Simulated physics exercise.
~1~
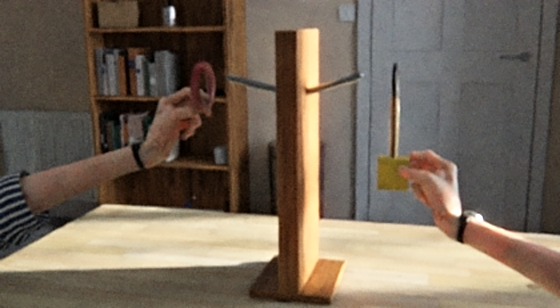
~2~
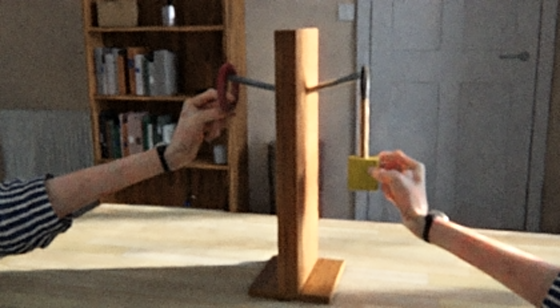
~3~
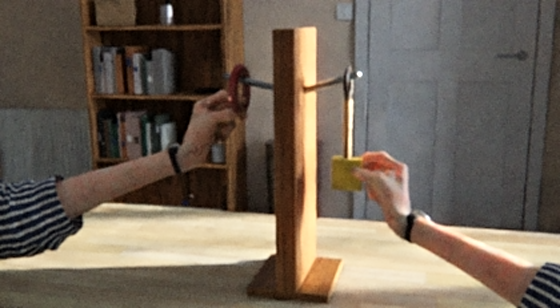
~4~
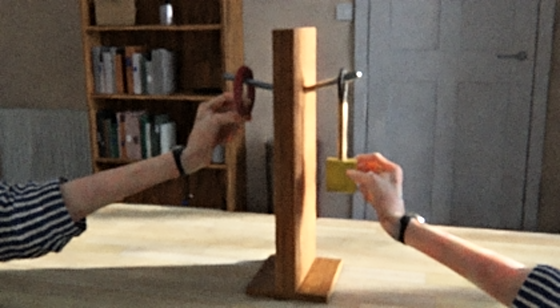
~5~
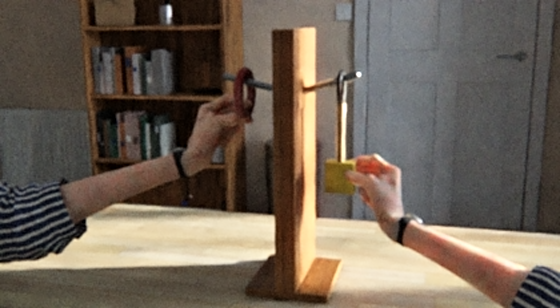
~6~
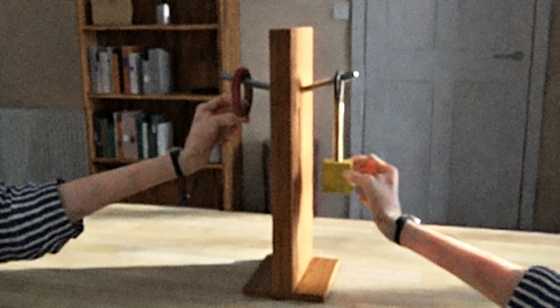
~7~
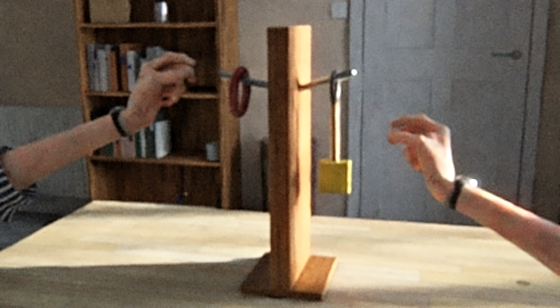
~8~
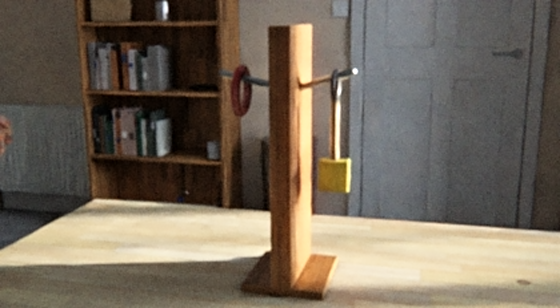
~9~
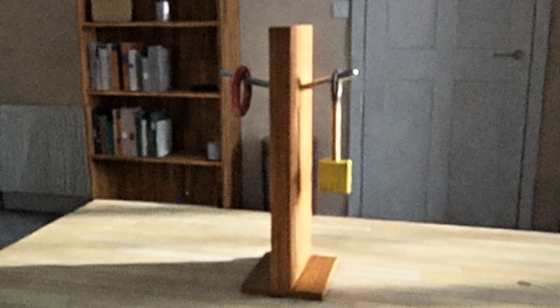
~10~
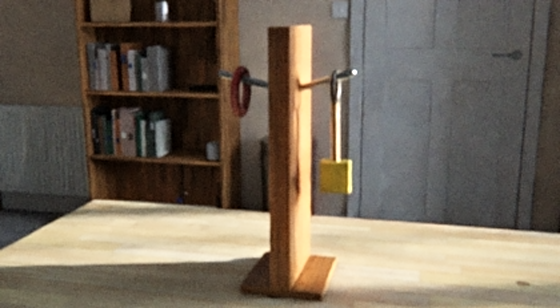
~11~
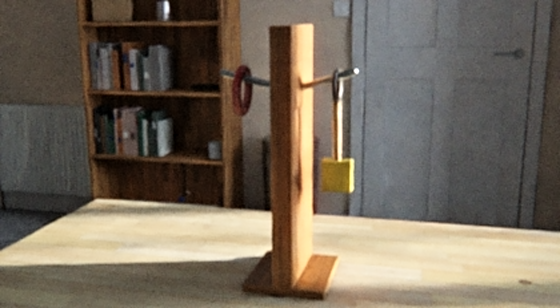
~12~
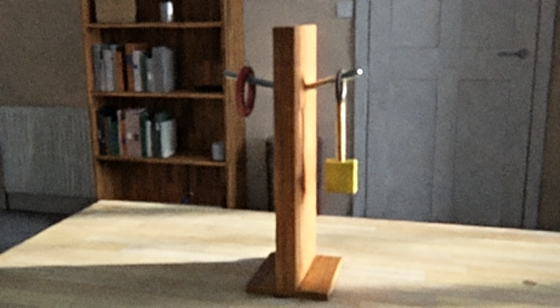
Two hands hang red tape and a yellow brush on a stand's pegs, then withdraw.
